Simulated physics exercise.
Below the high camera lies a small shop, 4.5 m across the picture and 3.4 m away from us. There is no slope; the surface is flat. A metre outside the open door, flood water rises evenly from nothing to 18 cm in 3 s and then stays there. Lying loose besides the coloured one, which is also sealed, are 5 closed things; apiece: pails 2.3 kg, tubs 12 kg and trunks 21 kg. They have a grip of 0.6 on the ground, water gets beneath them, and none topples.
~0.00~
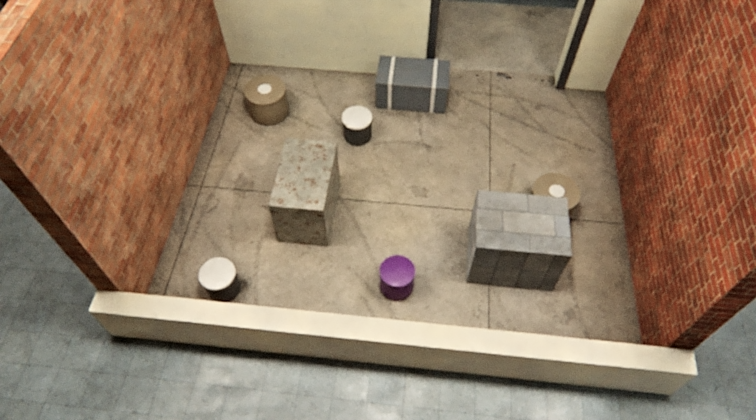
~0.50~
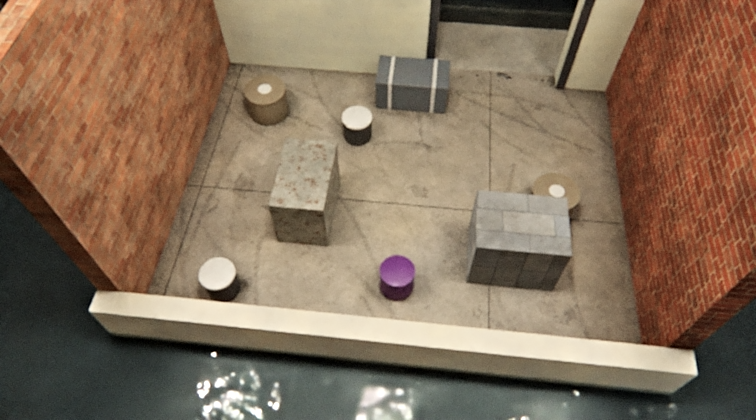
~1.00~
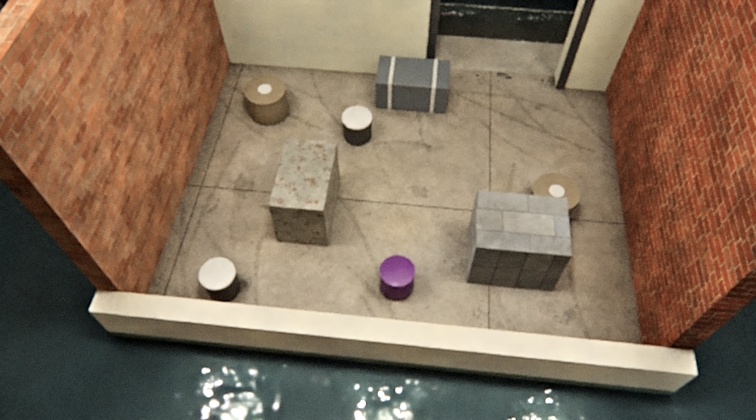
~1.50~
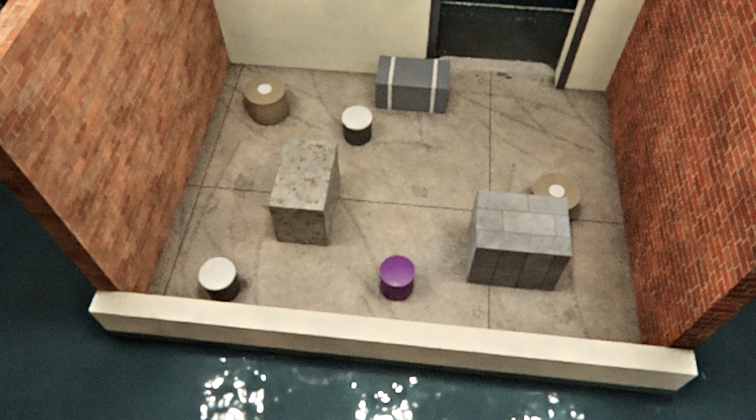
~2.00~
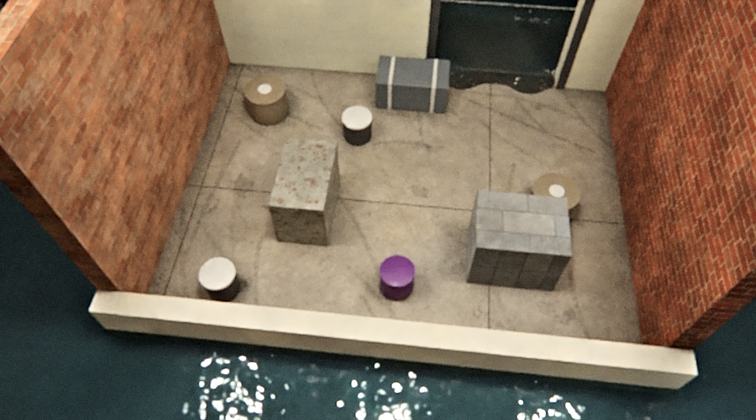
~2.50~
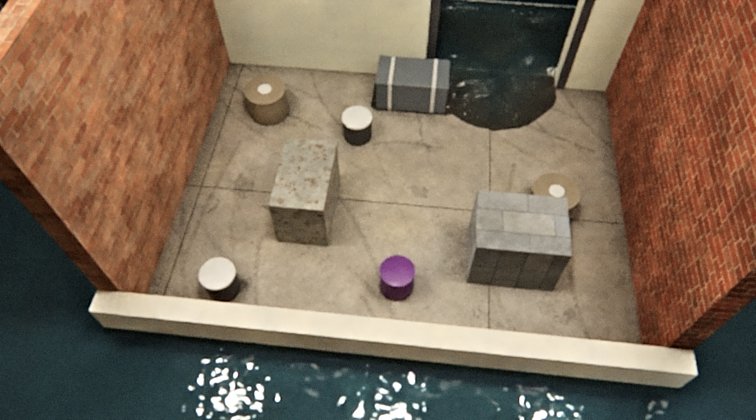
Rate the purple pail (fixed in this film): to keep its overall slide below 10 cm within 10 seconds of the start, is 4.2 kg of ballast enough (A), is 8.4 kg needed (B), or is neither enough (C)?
C.
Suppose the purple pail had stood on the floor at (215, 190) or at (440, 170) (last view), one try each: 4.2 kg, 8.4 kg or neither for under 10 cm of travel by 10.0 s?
Respectively, the heavy option is needed and neither option succeeds.
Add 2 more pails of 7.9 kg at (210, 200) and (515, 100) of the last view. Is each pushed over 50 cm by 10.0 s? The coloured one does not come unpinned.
Order as asked: Stays within / goes beyond.
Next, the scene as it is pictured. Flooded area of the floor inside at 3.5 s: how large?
Around 3.0 m2 of it.
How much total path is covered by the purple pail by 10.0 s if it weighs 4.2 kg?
Adding it all up, something like 250 cm.
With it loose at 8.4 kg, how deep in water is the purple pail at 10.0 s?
13 cm, roughly.
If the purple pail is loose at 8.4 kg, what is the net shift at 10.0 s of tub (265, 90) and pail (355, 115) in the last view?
Shifts: 0 cm / 60 cm.
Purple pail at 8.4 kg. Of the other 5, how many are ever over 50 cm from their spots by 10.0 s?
That comes to 3.
After 3.5 s the purple pail would be 0 cm from its start with 4.2 kg and 0 cm from its start with 8.4 kg; 0 cm of water round it then.
After 4.5 s the purple pail would be 1 cm from its start with 4.2 kg and 0 cm from its start with 8.4 kg; 3 cm of water round it then.
After 7.0 s the purple pail would be 52 cm from its start with 4.2 kg and 0 cm from its start with 8.4 kg; 6 cm of water round it then.
After 10.0 s the purple pail would be 208 cm from its start with 4.2 kg and 32 cm from its start with 8.4 kg; 13 cm of water round it then.
